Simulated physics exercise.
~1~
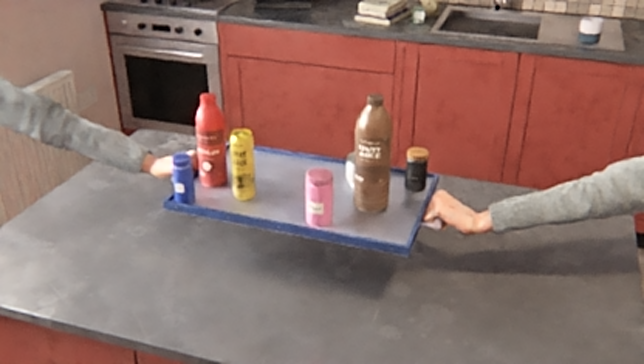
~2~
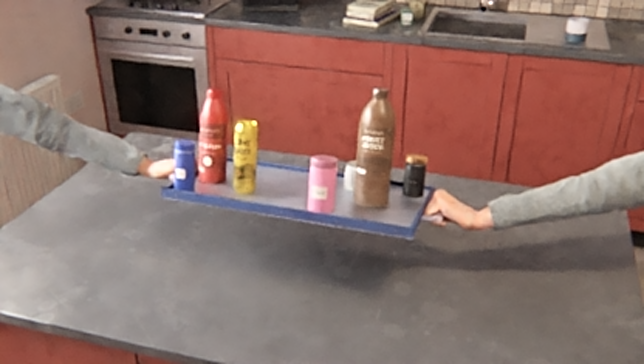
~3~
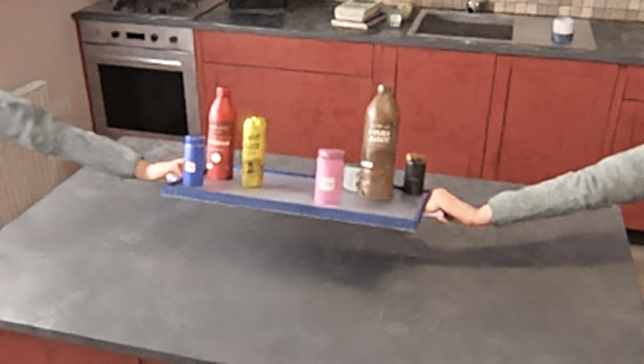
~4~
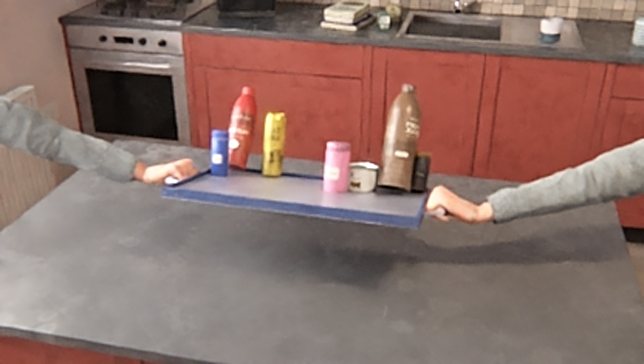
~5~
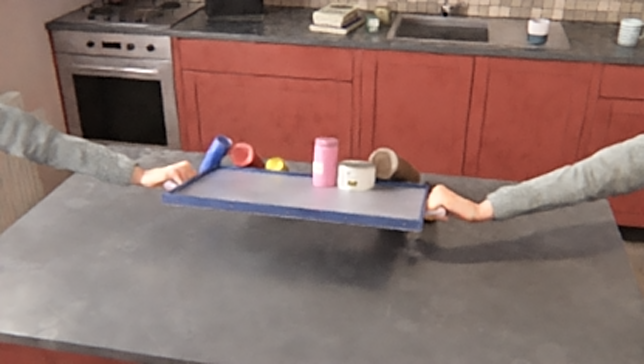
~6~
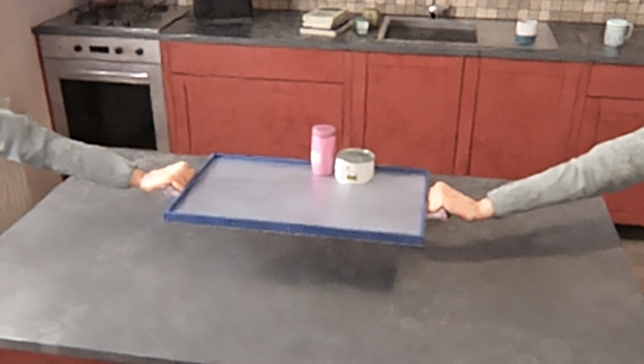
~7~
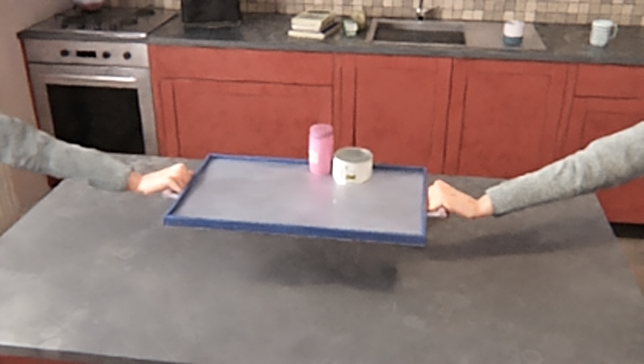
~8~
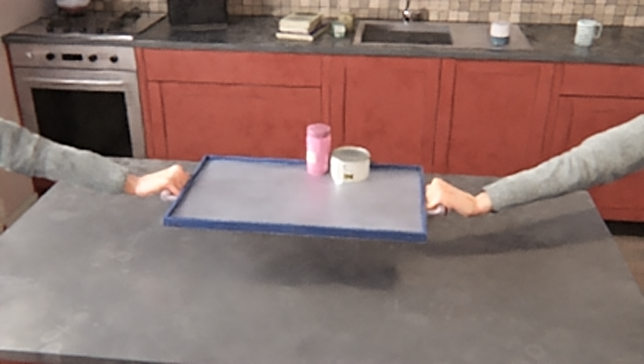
The clip opens on two hands holding a blue-rimmed tray of bottles, cans and jars above a grey table in a kitchen with red cabinets. The hands tip the tray so its far edge drops, and the items begin to lean away from the viewer. The red bottle, yellow can, brown bottle and both shakers topple over the far side and disappear behind the tray. The pink jar slides toward the far edge but stays aboard beside the white tub. The tray is levelled again, and it ends held steady with only those two upright on it.
